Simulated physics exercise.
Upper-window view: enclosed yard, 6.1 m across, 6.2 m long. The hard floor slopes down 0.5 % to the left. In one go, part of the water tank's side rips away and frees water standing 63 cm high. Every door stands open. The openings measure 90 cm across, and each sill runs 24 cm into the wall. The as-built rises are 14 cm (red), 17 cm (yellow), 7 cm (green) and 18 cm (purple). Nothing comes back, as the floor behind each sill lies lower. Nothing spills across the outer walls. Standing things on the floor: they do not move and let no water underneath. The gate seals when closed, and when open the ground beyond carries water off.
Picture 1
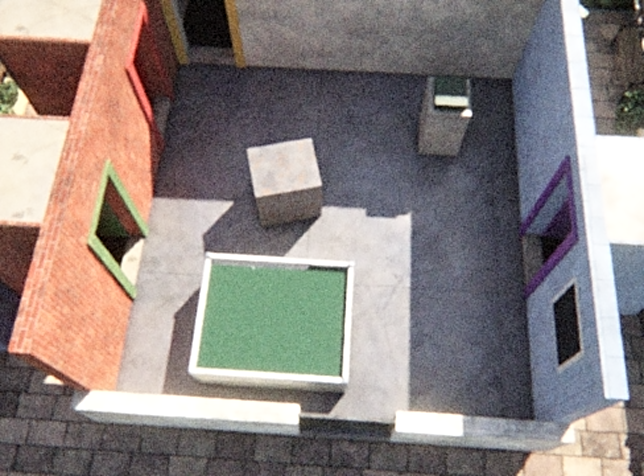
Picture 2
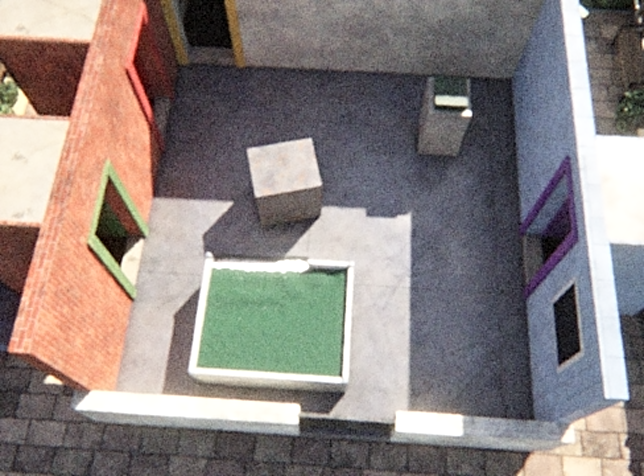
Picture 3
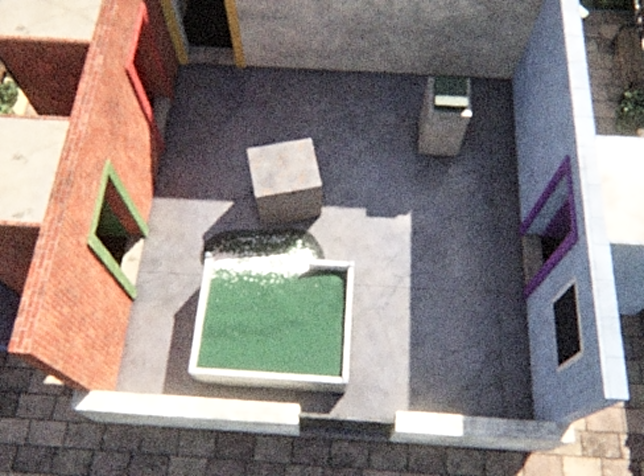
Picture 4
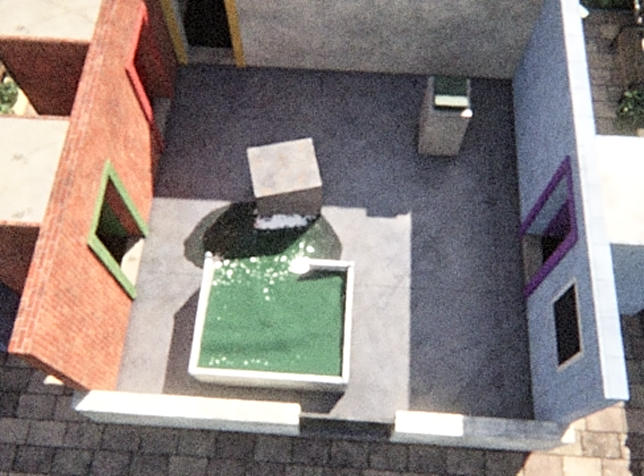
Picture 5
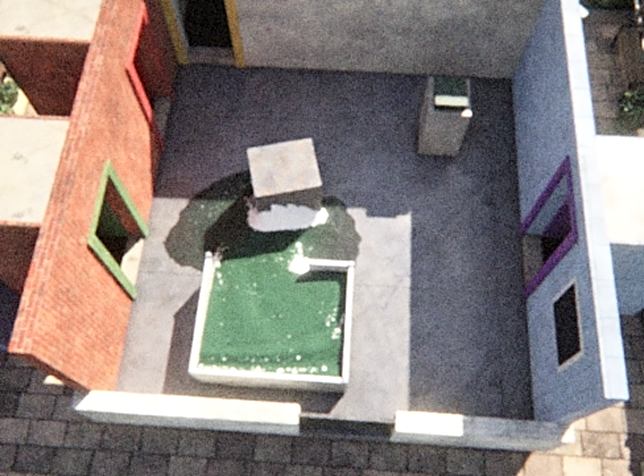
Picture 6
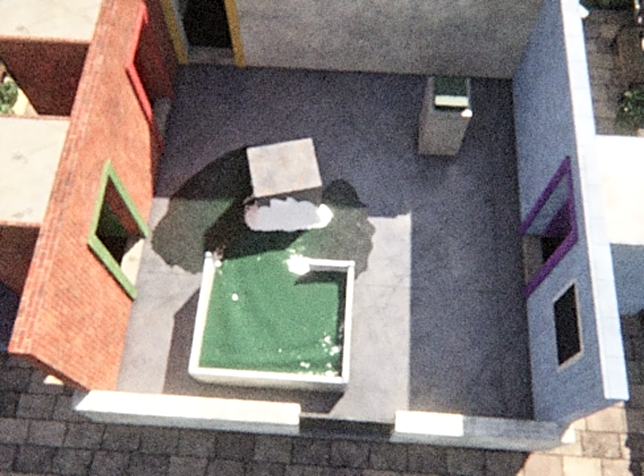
Green water bursting through the far side of a white-walled tank, spreading around a pale block across the grey yard floor.
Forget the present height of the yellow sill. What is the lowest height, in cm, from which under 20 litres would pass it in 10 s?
30 cm.
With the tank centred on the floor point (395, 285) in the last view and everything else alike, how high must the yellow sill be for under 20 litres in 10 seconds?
In this case, 13.5 cm or so.
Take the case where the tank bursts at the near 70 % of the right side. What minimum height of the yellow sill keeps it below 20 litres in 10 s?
About 11.5 cm.
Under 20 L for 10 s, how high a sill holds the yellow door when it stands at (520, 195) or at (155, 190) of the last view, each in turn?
In turn: About 8.5 cm, about 22 cm.
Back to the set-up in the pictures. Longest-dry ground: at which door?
Door: Purple.
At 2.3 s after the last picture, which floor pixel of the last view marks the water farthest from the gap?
The farthest wet point sits near (506, 106).
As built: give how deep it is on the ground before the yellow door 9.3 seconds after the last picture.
It works out to about 6.0 centimetres deep.
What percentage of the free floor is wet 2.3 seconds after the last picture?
Roughly 60 percent of the floor is wet.
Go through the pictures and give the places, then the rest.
The water tank at (275, 317) is whole and still, 63 cm deep; the yellow door at (204, 25) is dry, in the first picture.
The gap is on the far side, the front 0.3 m out at a hidden place; the back of the water tank holds 63 cm, in the second picture.
The front is at (279, 234), 0.8 m from the gap on the far side; 1.1 m2 of floor is wet, 63 cm left at the back, in the third picture.
Water pours out on the far side and has run 1.2 m, to (246, 206); about 11 cm deep outside, 61 cm at the back, in the fourth picture.
Water pours out on the far side and has run 1.8 m, to (242, 177); about 7 cm deep outside, 54 cm at the back, in the fifth picture.
Water pours out on the far side and has run 2.3 m, to (242, 153); about 5 cm deep outside, 54 cm at the back; the yellow door at (204, 25), 4.3 m from the gap, is still 2.0 m from the nearest water, in the sixth picture.
Then, 0.7 s after the last picture water covers 30 % of the floor, deepest (44 cm) near (268, 230); it has not reached the yellow door.
Then, 2.3 s after the last picture water covers 60 % of the floor, deepest (31 cm) near (198, 66); 28 cm at the yellow door, 68 litres in over its 17 cm sill.
Then, 9.3 s after the last picture water covers 100 % of the floor, deepest (12 cm) near (361, 418); 6 cm at the yellow door, 125 litres in over its 17 cm sill.
At the yellow door as built, the water peaked near 28 cm, 1.7 s after the last picture.
Run again over the same 10 s with other heights there, 41 litres in over 25.5 cm, 8 litres over 34.5 cm. The limit of 20 litres is kept from about 30 cm up.
